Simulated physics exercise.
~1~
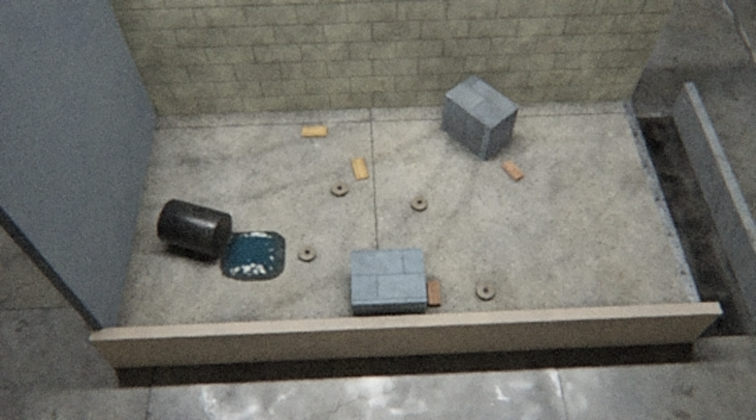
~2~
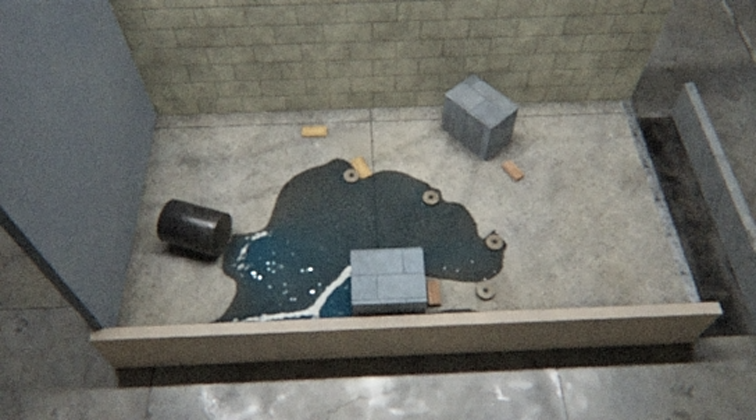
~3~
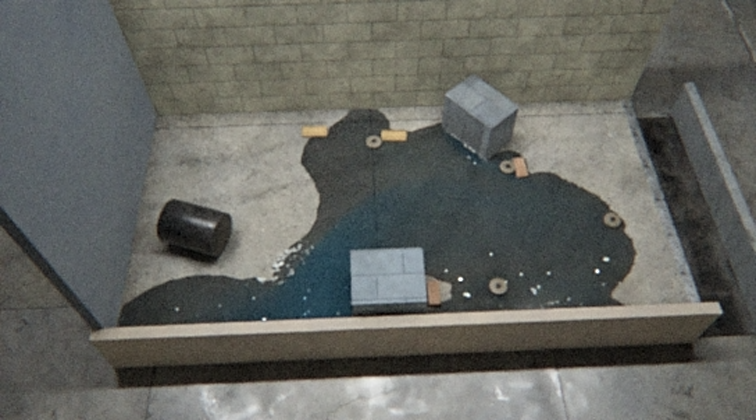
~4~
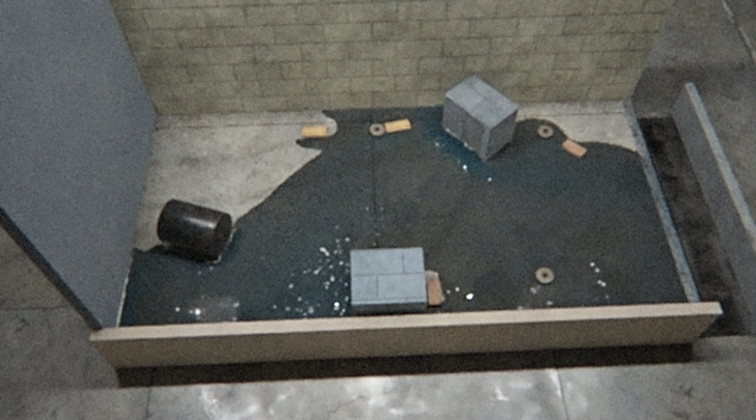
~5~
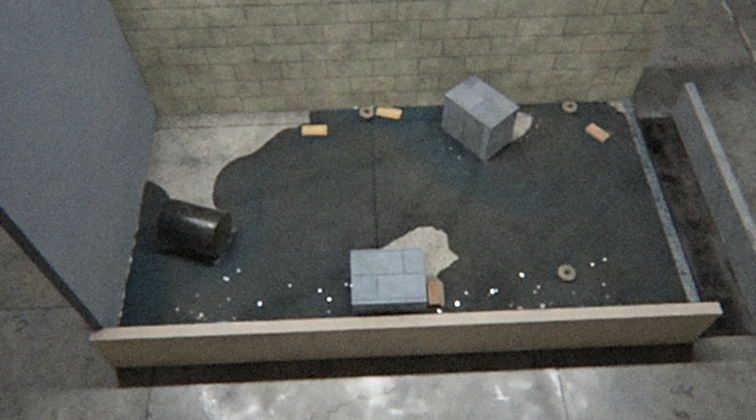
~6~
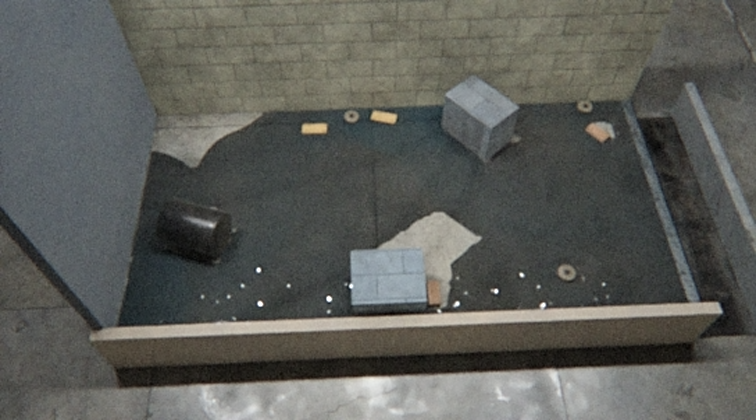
Dark water spread from beside a black barrel across a walled concrete floor, carrying small rings and little blocks toward the back and right, until it covered nearly everything except a far left patch and a pale spot behind the front grey block.
